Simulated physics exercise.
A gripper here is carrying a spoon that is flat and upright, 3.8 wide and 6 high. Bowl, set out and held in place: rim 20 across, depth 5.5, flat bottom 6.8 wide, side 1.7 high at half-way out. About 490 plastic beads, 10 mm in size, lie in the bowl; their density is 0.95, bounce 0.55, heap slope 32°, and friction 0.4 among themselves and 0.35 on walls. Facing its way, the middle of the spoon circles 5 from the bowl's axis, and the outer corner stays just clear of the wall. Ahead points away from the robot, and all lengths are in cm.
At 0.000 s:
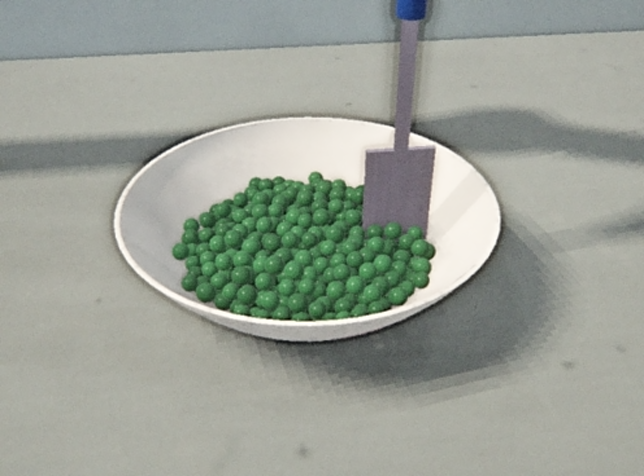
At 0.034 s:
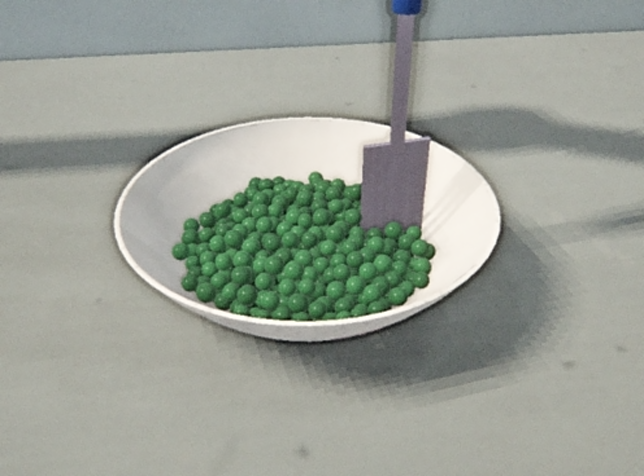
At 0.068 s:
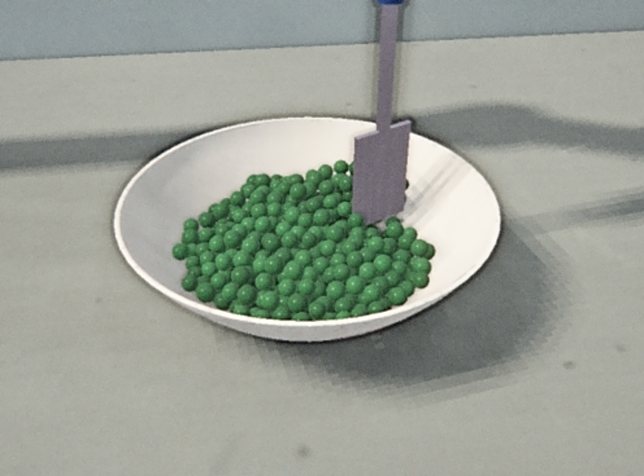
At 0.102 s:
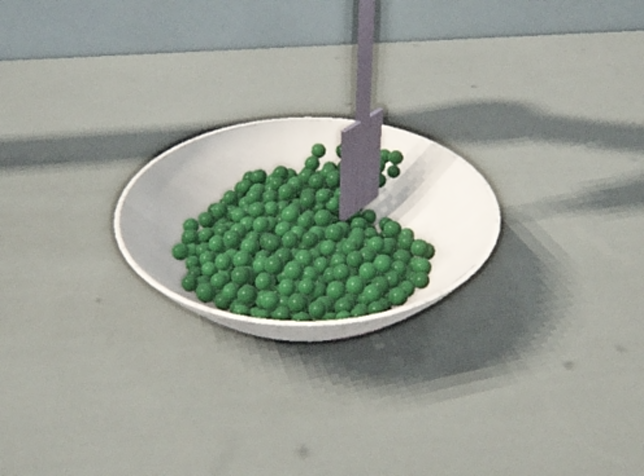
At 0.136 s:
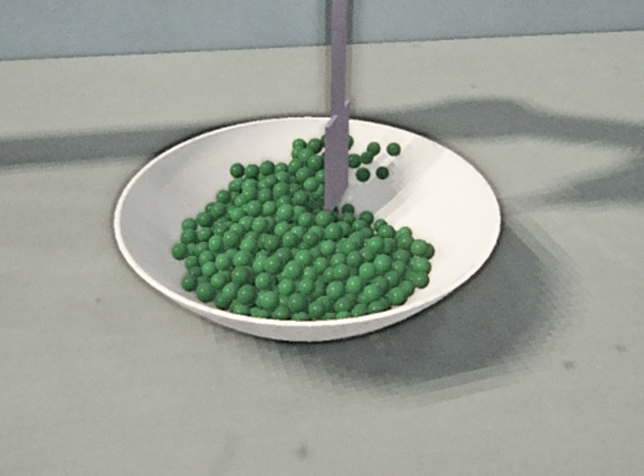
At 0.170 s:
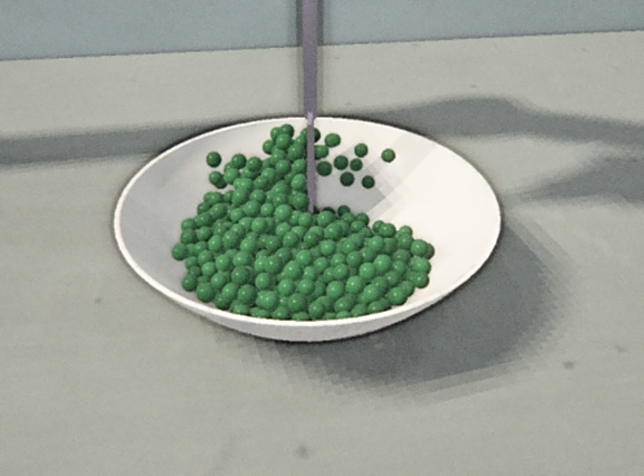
To begin with, a flat purplish-grey blade with a blue handle stands at the right side of a heap of green beads in a white bowl. It sweeps leftward along the far side, turning edge-on and pushing beads up into a taller mound at the back, while a few scatter behind it.
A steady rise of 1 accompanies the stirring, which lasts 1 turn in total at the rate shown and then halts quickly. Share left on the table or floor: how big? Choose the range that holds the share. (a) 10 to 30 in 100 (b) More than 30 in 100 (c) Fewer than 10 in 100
The answer is c.
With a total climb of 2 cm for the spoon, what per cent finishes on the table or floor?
5 per cent, roughly.
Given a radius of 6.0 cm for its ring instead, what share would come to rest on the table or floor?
It would be near 0 per cent.
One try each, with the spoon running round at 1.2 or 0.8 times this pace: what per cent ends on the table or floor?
I'd expect about 10 per cent, then about 0 per cent.
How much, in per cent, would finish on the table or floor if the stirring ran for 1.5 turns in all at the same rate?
Then roughly 10 percent.
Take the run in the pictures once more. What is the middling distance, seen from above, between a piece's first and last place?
Around 3 centimetres.
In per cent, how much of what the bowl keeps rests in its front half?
It comes to near 50 percent.
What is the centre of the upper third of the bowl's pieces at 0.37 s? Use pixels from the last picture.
Centre estimate: Approx. (223, 252) px.
By 0.37 s, 188° round, highest piece 8 above the table; 490 in the bowl, 2 on the table or floor, 2 in flight or on the tool.
By 0.57 s, 296° round, highest piece 7 above the table; 475 in the bowl, 14 on the table or floor, 5 in flight or on the tool.
By 0.87 s, 0° round, highest piece 5 above the table; 468 in the bowl, 26 on the table or floor.
By 1.57 s, 0° round, highest piece 5 above the table; 468 in the bowl, 26 on the table or floor.
Final count, 468 in the bowl, 26 on the table or floor. That is 5 % on the table or floor.
